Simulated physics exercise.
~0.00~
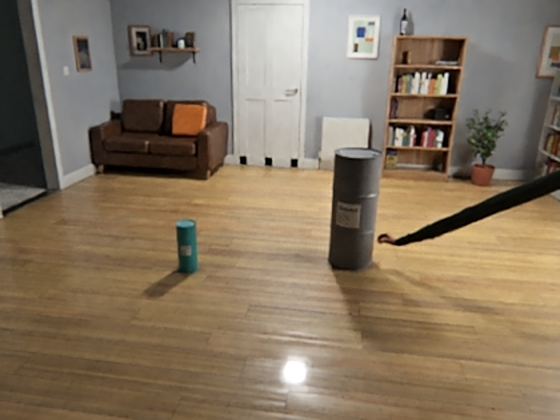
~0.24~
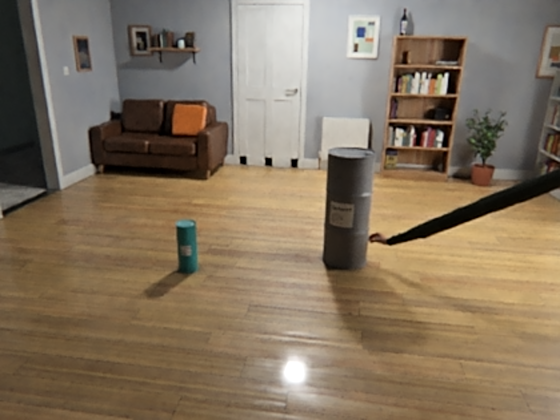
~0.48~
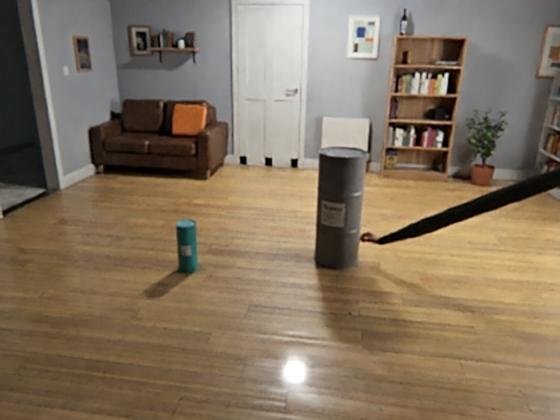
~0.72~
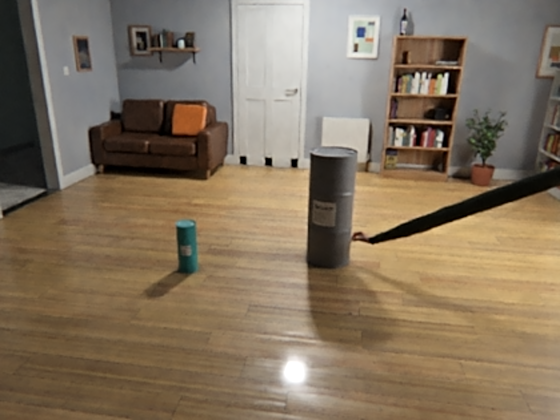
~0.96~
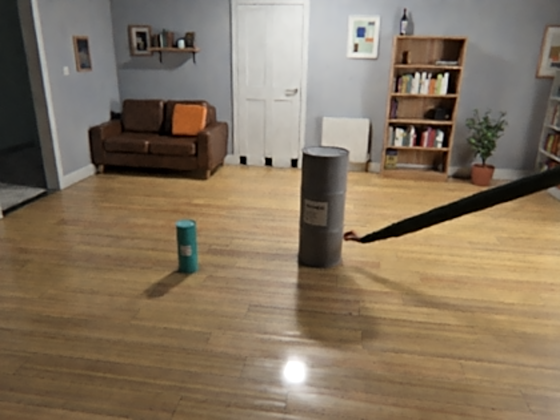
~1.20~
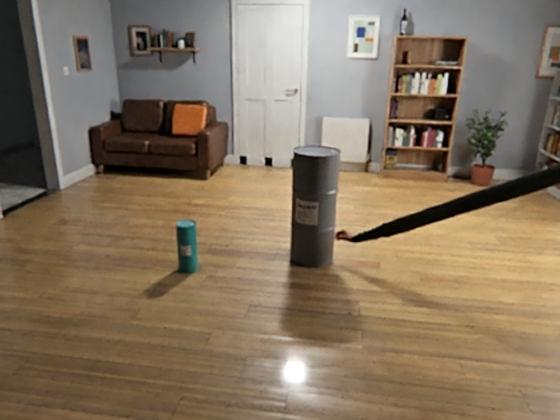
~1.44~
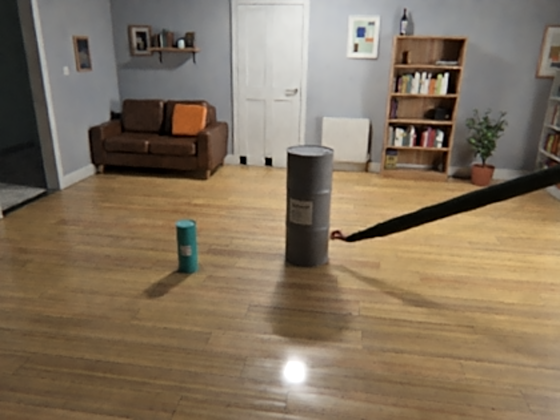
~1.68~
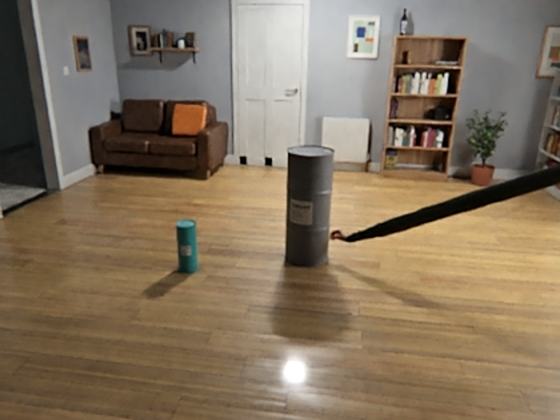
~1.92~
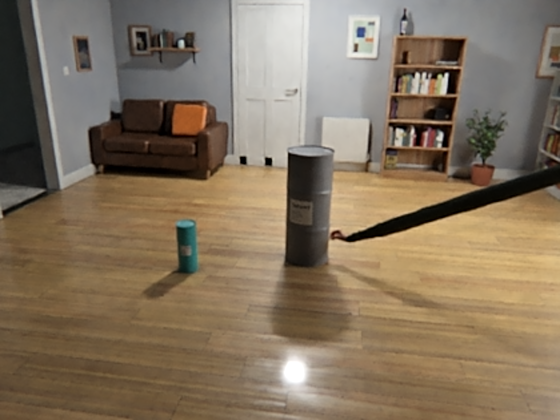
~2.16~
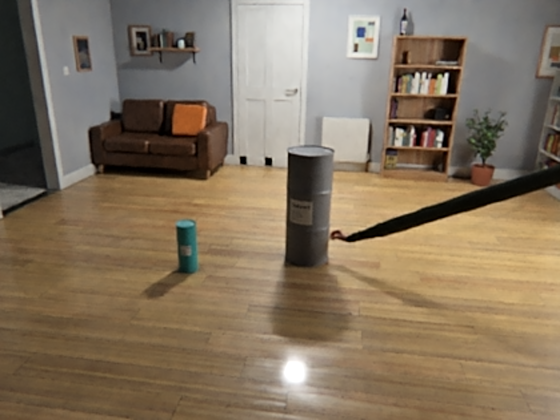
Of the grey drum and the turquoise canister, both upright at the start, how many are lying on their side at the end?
None of them are lying down at the end. The grey drum has slid to the left but still stands, and the turquoise canister stands where it began.
